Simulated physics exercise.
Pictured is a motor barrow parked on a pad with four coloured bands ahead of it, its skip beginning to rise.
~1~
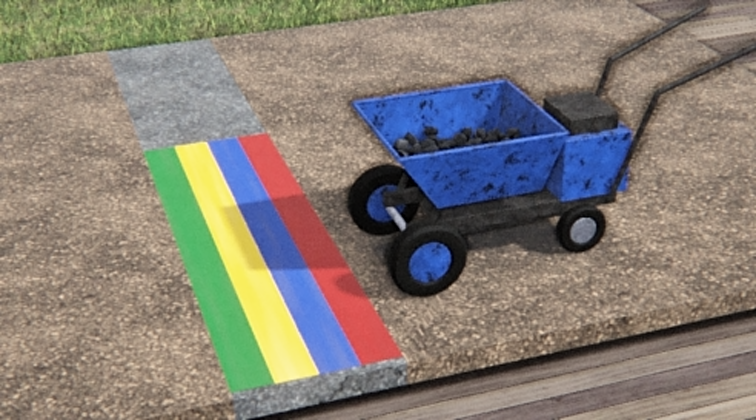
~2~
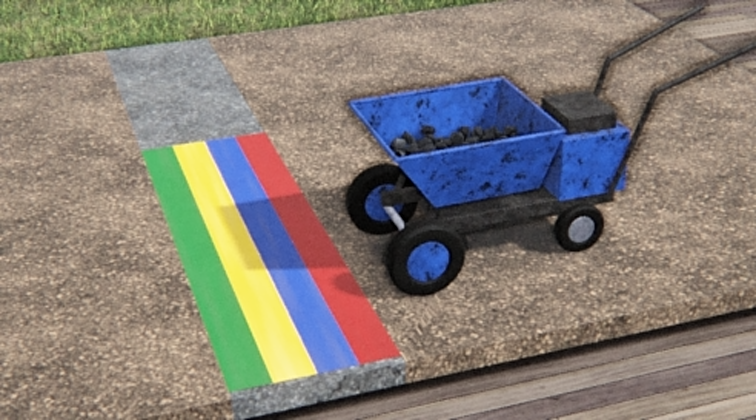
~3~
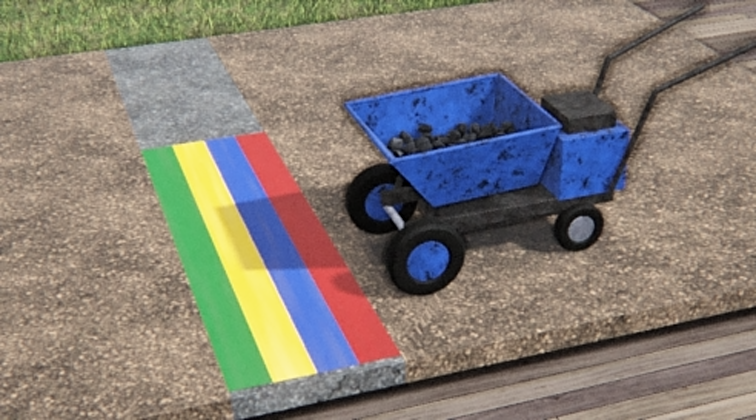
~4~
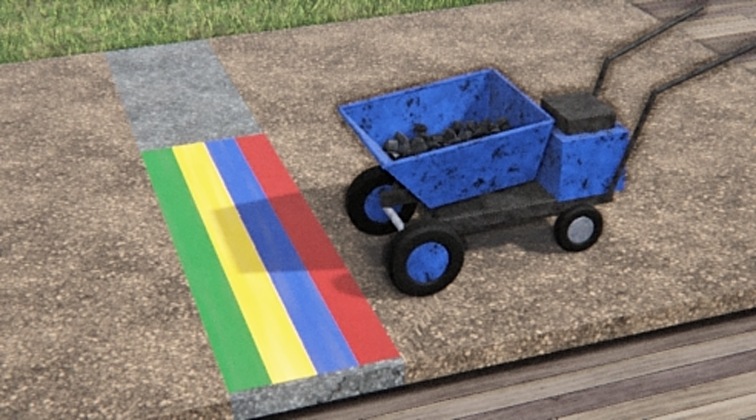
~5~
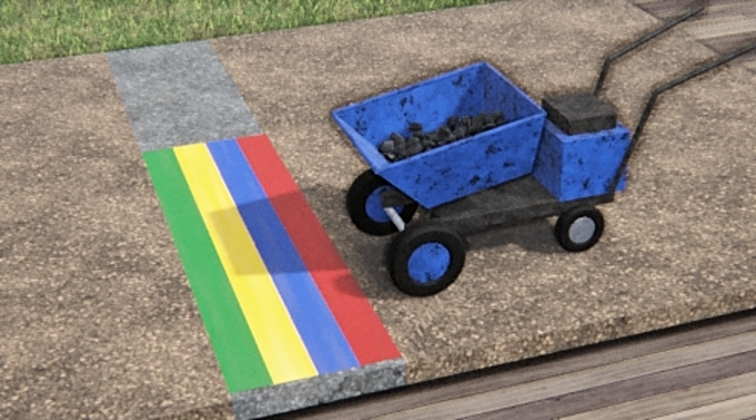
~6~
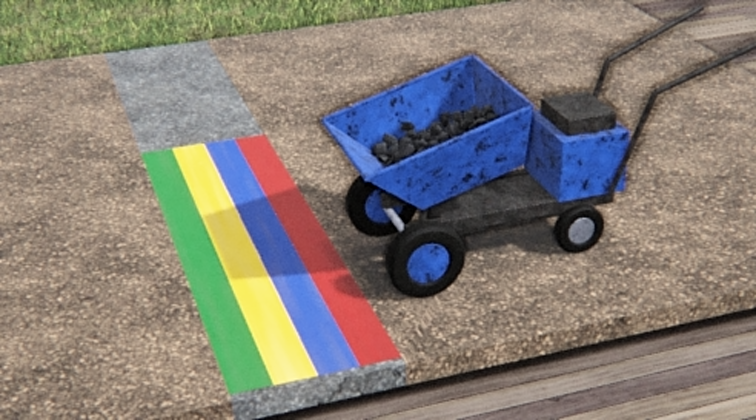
On a rough paved pad beside grass, a blue motor barrow loaded with dark lumps stands still, facing green, yellow, blue and red bands, while its skip gradually tilts forward to the left, the front lip dipping slightly.
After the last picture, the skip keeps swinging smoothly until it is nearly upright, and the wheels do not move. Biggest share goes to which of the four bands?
Biggest share: Yellow.
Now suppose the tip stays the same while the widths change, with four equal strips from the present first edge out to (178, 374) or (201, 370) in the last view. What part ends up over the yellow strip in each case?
30 and 40 percent, roughly.
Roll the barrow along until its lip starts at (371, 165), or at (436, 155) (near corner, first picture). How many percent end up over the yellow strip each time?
About 40 and 20 per cent.
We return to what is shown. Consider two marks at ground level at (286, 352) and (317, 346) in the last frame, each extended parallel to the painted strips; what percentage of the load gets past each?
Roughly 40 and 70 %.
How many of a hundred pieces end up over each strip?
Estimated shares: Red strip 0 %, blue strip 20 %, yellow strip 40 %, green strip 15 %.
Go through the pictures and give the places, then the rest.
The first frame shows lip of the skip (400, 160), level; top of the load (459, 154), lumps of coal; red strip (365, 331); blue strip (325, 339); yellow strip (283, 347); green strip (241, 356).
The second frame shows lip of the skip (396, 160), level; top of the load (465, 155).
The third frame shows lip of the skip (392, 162), tipped barely; top of the load (462, 152).
The fourth frame shows lip of the skip (385, 166), tipped a little; top of the load (473, 149).
The fifth frame shows lip of the skip (377, 172), tipped a little; top of the load (477, 141).
The sixth frame shows lip of the skip (367, 179), tipped clearly; top of the load (483, 136); red strip (364, 332); blue strip (323, 340); yellow strip (282, 349); green strip (239, 358).
Just after the last frame, skip tipped steeply; every one in the skip.
A moment on, skip tipped right over; almost all in the skip; about a tenth over the blue strip; about a tenth over the yellow strip.
Further on, skip tipped right over; roughly a quarter in the skip; roughly a quarter over the blue strip; roughly a third over the yellow strip; about a tenth over the green strip; about a tenth off the paint.
When it is over, skip tipped right over; roughly a quarter in the skip; not one over the red strip; roughly a quarter over the blue strip; roughly a third over the yellow strip; roughly a quarter over the green strip; about a tenth off the paint.
